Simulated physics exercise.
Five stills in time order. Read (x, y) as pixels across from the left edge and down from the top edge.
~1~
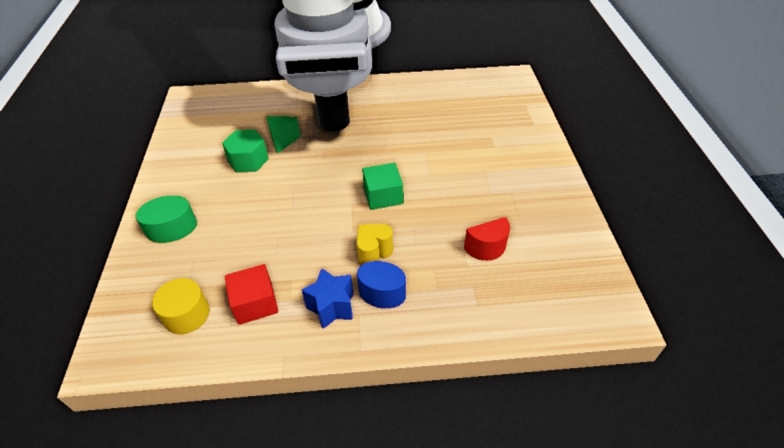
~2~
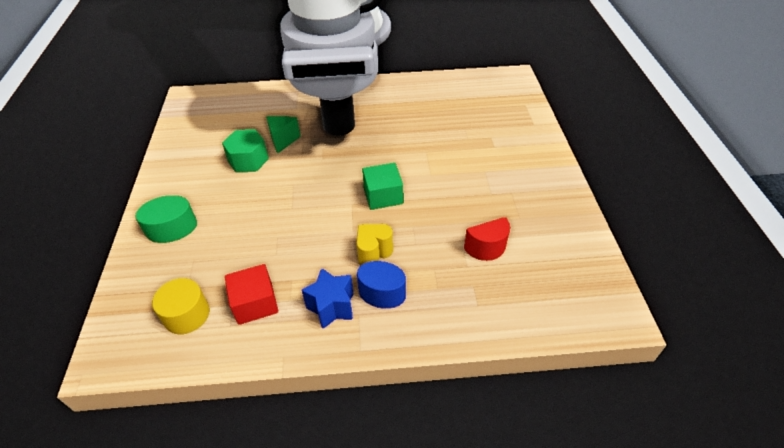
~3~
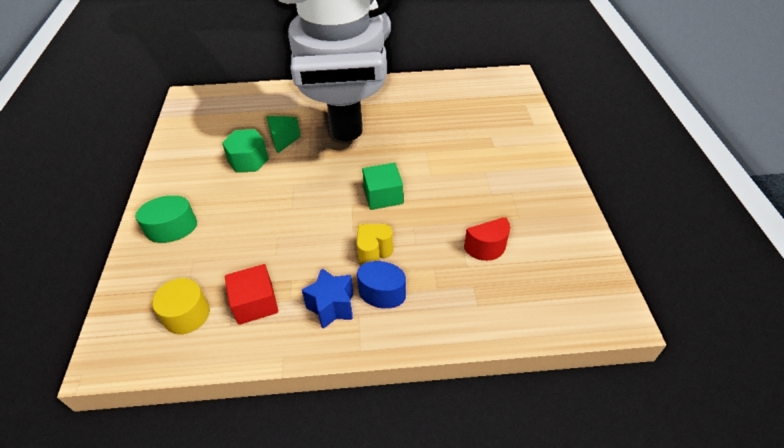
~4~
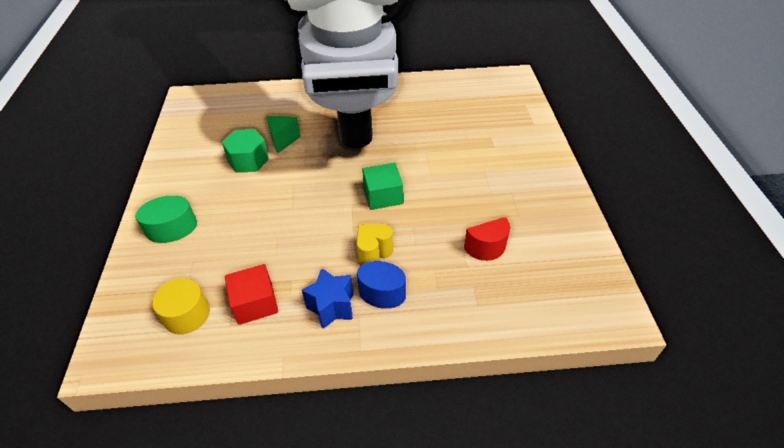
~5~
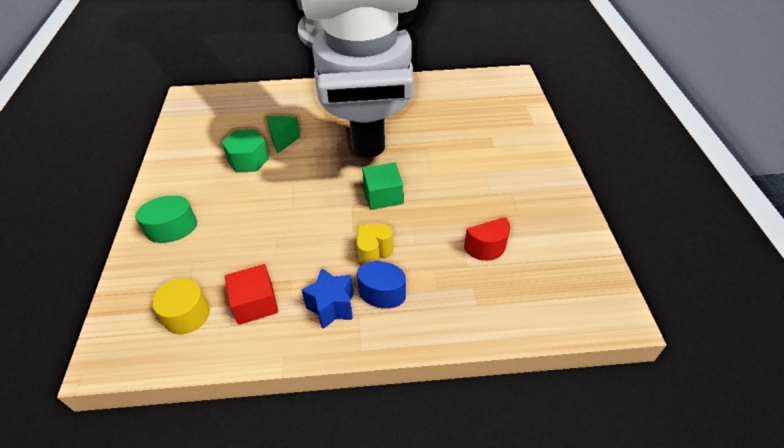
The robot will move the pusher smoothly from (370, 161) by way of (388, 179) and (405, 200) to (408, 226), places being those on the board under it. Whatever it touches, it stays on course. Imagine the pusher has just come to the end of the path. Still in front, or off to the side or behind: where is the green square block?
Ahead.
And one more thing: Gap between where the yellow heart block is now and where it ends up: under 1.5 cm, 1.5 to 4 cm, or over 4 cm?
It is going to finish 1.5 to 4 cm from where it is now.
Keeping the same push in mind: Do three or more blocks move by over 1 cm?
No
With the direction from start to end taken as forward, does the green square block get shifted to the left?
It seems not.
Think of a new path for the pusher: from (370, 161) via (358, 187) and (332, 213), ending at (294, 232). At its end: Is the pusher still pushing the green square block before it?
No
On the path given first. One third of the way, pusher at (388, 166); green square block at (385, 184), turned 15° clockwise.
Two thirds of the way, pusher at (405, 187); green square block at (391, 206), turned 50° clockwise.
At the end, pusher at (408, 212); yellow heart block at (364, 251), turned 40° clockwise; green square block at (390, 232), turned 50° clockwise; red D-shaped block not moved.
